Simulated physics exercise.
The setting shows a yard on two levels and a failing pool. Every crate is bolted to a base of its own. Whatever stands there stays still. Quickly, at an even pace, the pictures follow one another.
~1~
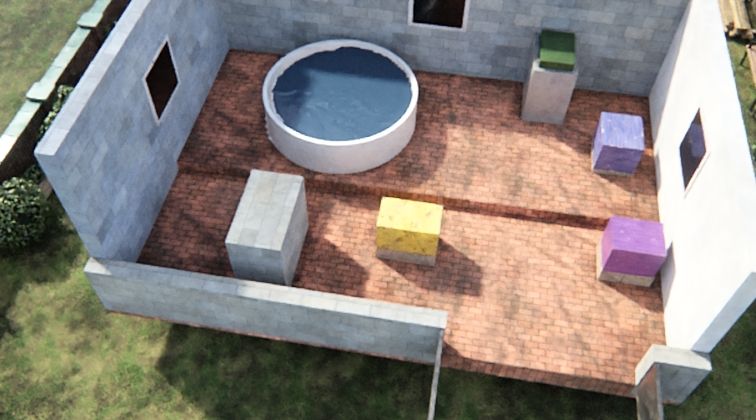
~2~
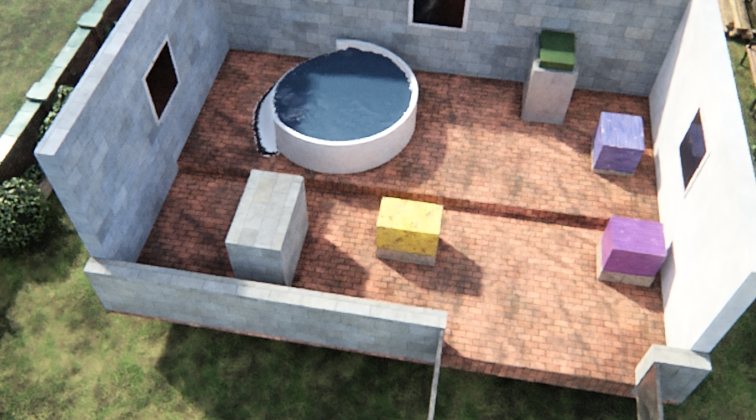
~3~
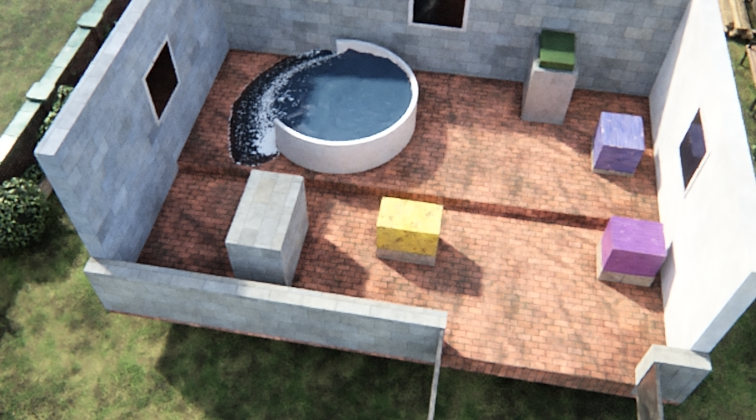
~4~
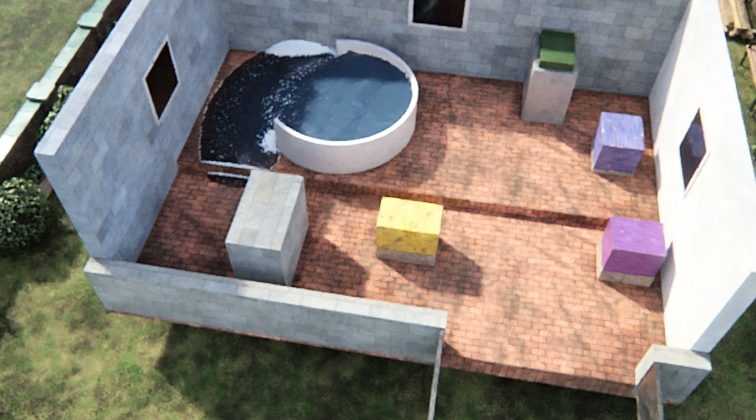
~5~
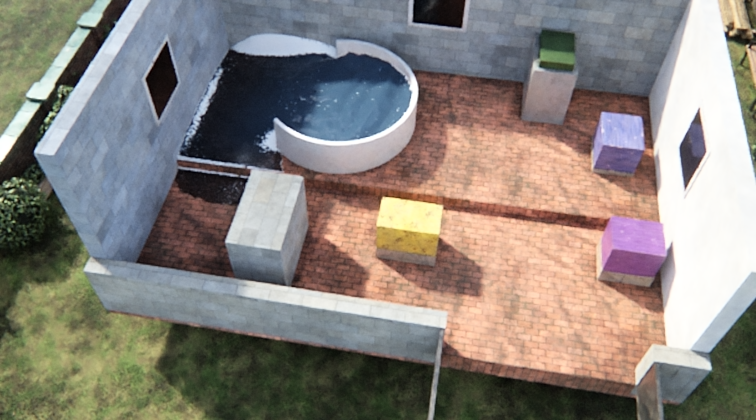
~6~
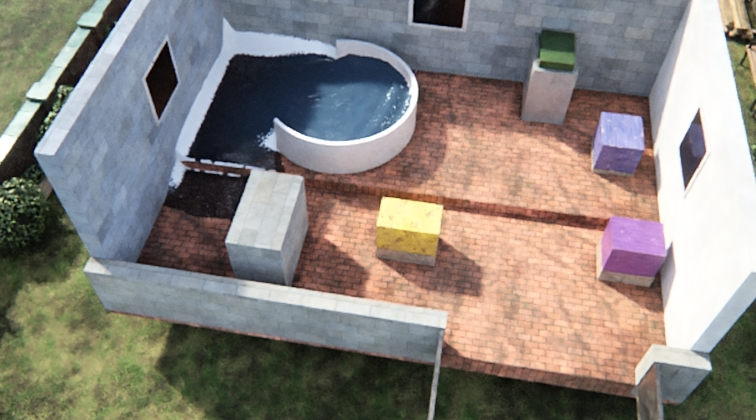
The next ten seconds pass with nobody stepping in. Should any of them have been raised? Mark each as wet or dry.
Yellow crate: Dry; blue crate: Dry; purple crate: Dry.
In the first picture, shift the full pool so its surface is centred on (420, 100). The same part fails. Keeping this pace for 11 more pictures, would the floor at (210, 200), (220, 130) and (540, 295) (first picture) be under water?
The first spot is inundated, the second inundated, and the third not reached.
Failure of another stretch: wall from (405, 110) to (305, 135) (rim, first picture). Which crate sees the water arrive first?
The crate marked yellow.
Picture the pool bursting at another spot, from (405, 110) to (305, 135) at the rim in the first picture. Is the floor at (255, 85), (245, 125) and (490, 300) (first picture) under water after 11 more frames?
Spot one spared, spot two spared, spot three inundated.
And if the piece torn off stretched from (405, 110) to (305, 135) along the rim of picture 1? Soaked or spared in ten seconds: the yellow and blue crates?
In that case the yellow one is flooded and the blue one is never flooded.
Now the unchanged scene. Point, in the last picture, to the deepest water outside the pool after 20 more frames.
It will be deepest around (161, 295).
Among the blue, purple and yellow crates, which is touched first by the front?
That would be the yellow-painted one.
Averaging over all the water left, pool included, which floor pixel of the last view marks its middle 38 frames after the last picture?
Roughly (297, 169).
A moment on, water covers 20 % of the floor; the yellow crate not reached, the blue crate not reached, the purple crate not reached.
Next, water covers 30 % of the floor; the yellow crate not reached, the blue crate not reached, the purple crate not reached.
Then, water covers 45 % of the floor; the yellow crate not reached, the blue crate not reached, the purple crate not reached.
Later, water covers 75 % of the floor; the yellow crate water round its plinth, the blue crate water round its plinth, the purple crate water round its plinth.
In the end, water covers 80 % of the floor; the yellow crate stayed above the water, the blue crate stayed above the water, the purple crate stayed above the water.
